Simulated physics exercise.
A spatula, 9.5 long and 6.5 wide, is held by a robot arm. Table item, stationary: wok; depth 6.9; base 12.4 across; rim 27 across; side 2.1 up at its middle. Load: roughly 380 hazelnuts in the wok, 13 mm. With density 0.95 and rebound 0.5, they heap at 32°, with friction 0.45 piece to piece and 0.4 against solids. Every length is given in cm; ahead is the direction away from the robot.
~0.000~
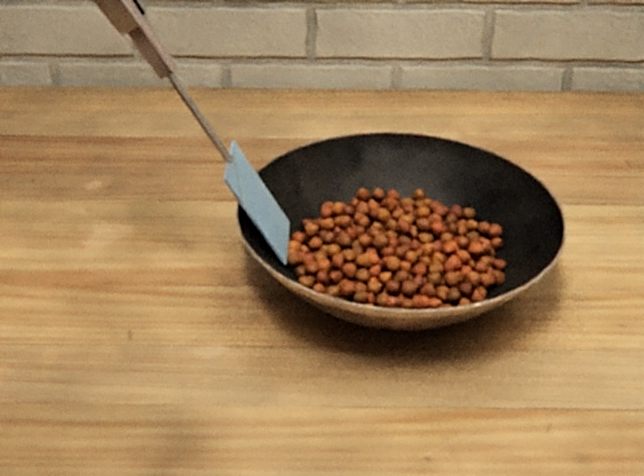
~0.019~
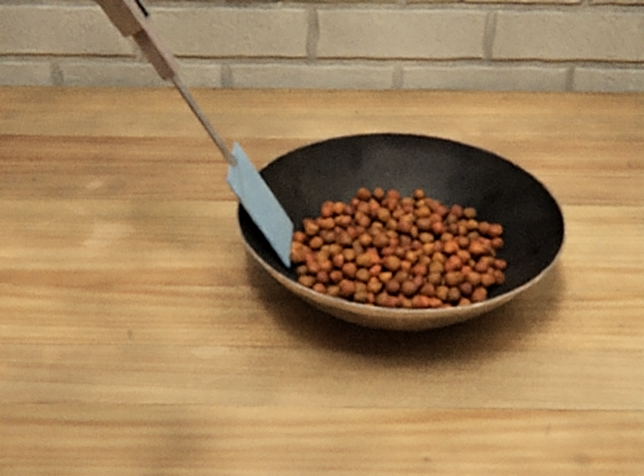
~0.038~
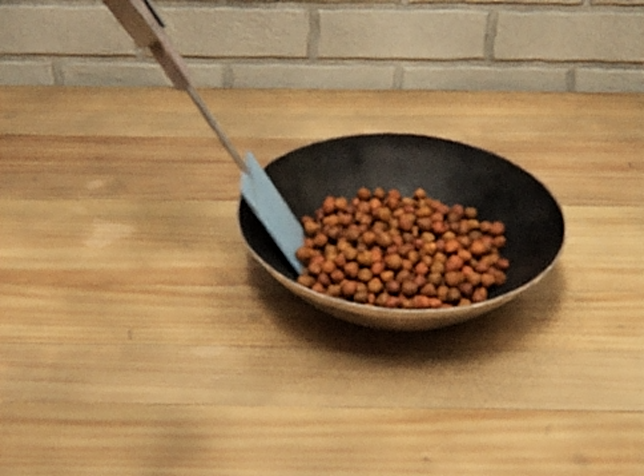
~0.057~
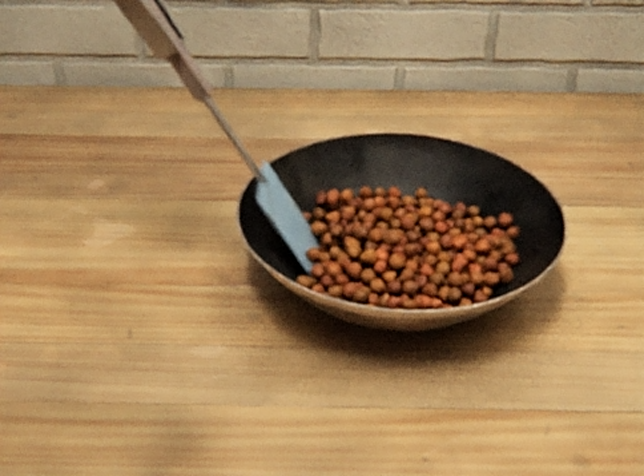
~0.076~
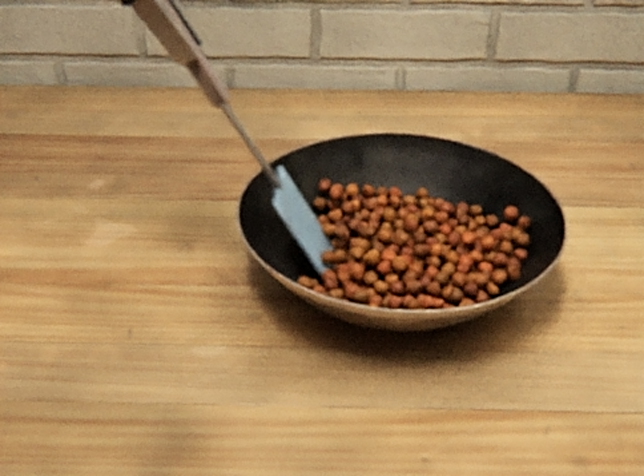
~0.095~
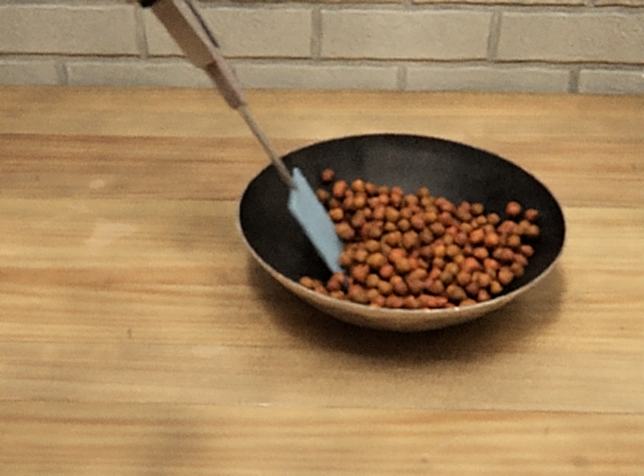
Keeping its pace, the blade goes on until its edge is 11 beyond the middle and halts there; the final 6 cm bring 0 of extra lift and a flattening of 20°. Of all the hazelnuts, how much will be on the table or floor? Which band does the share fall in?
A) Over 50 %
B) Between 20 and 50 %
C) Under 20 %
The answer is B.
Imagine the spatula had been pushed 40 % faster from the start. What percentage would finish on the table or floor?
I'd reckon close to 40 per cent.
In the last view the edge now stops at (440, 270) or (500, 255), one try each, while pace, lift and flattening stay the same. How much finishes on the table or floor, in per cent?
I'd say some 0 per cent, then some 10 per cent.
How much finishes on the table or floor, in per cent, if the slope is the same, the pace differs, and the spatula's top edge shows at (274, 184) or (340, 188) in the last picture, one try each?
I'd estimate close to 15 and 40 in a hundred.
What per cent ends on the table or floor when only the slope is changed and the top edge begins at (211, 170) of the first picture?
I'd estimate close to 20 per cent.
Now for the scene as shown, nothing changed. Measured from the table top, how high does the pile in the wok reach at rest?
Roughly 7.5 centimetres.
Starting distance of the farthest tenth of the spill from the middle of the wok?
I reckon it's some 40 centimetres.
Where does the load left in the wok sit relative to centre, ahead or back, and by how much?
I'd put it at roughly 2.5 cm toward the front.
After 0.18 s, sloping 61°, highest piece 7 above the table; 377 in the wok.
After 0.26 s, sloping 55°, highest piece 8 above the table; 377 in the wok.
After 0.50 s, sloping 41°, highest piece 8 above the table; 277 in the wok, 71 on the table or floor, 29 on the blade or in flight.
After 1.55 s, sloping 41°, highest piece 7 above the table; 277 in the wok, 100 on the table or floor.
At rest, 277 in the wok, 100 on the table or floor. That is 27 % on the table or floor.
